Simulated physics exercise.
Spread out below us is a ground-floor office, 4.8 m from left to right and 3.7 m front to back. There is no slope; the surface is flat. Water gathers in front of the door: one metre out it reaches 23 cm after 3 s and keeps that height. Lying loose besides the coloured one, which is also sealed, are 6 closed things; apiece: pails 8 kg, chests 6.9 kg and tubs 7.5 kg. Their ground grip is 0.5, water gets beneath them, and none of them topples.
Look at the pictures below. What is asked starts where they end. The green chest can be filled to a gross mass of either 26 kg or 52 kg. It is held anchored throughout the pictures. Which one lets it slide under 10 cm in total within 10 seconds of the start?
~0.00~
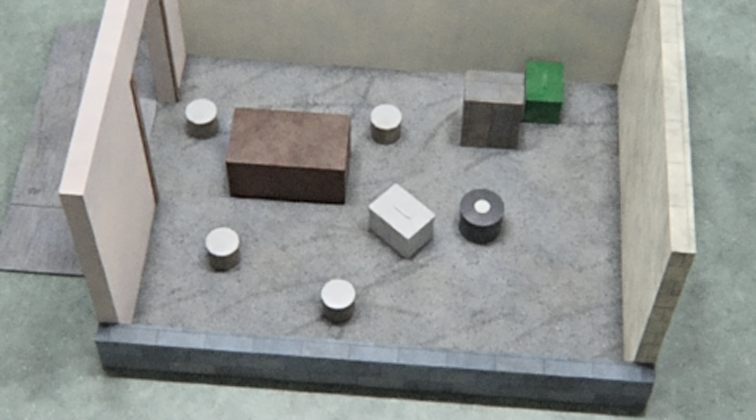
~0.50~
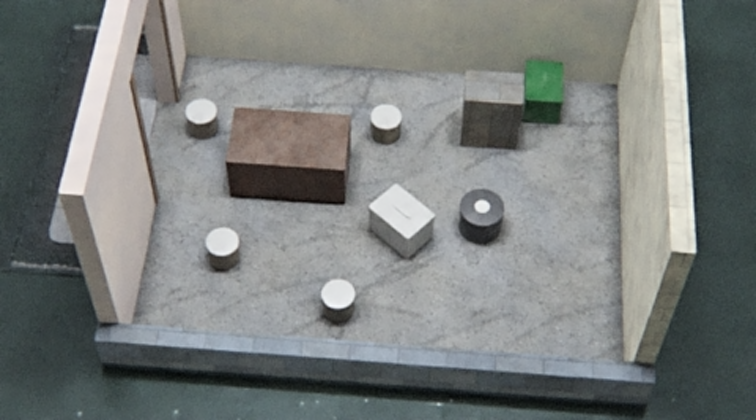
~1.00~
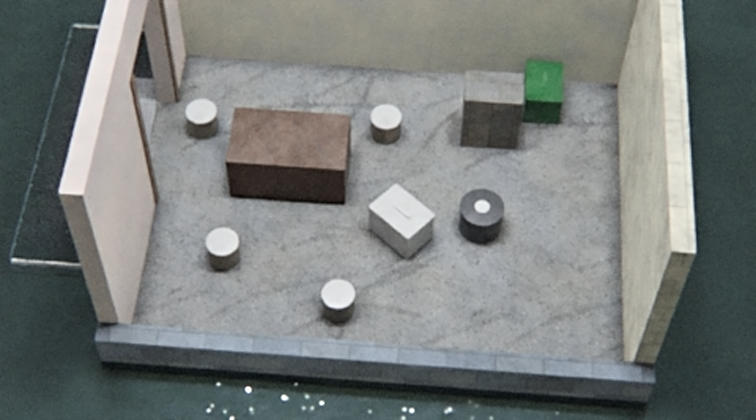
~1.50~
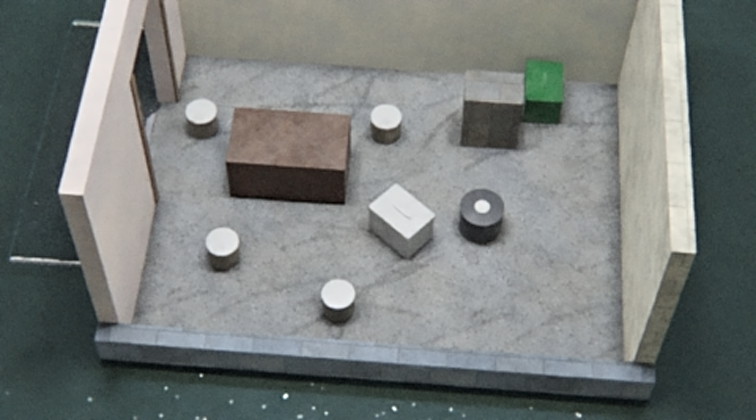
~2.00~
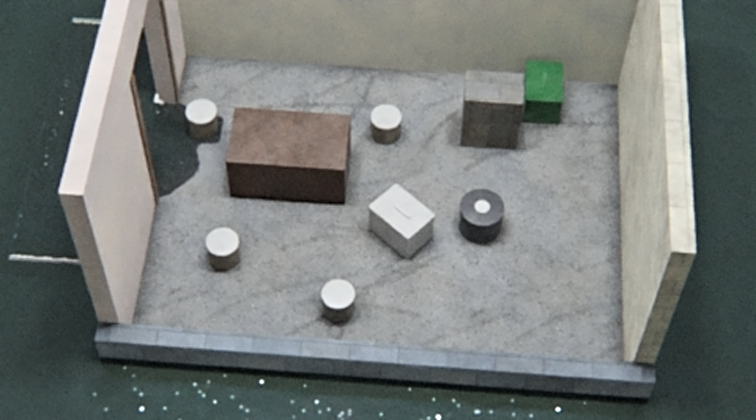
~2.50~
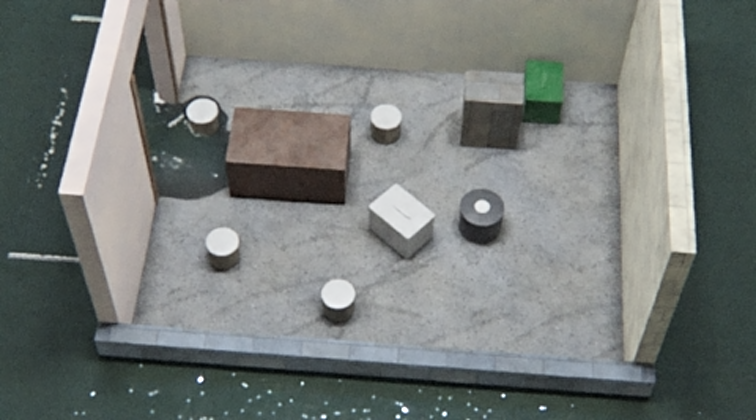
Only the heavier filling is enough.
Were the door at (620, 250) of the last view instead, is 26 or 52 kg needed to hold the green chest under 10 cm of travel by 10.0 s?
Short version: The light mass is sufficient.
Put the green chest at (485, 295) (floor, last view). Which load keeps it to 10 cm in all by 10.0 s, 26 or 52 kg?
So both weights work.
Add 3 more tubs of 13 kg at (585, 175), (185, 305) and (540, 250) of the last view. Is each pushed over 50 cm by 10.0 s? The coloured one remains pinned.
The first comes out below the threshold, the second above the threshold, the third below the threshold.
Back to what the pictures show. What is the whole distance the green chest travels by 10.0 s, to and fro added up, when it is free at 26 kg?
80 cm, roughly.
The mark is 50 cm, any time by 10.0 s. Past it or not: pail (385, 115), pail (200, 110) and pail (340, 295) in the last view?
Results in sequence: Threshold not reached; threshold exceeded; threshold not reached.
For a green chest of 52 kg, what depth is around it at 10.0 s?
Something like 8 centimetres.
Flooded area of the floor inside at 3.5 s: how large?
The covered patch comes to about 3.5 m2.
After 3.5 s the green chest would be 0 cm from its start with 26 kg and 0 cm from its start with 52 kg; 0 cm of water round it then.
After 4.5 s the green chest would be 0 cm from its start with 26 kg and 0 cm from its start with 52 kg; 0 cm of water round it then.
After 7.0 s the green chest would be 19 cm from its start with 26 kg and 0 cm from its start with 52 kg; 8 cm of water round it then.
After 10.0 s the green chest would be 71 cm from its start with 26 kg and 0 cm from its start with 52 kg; 8 cm of water round it then.
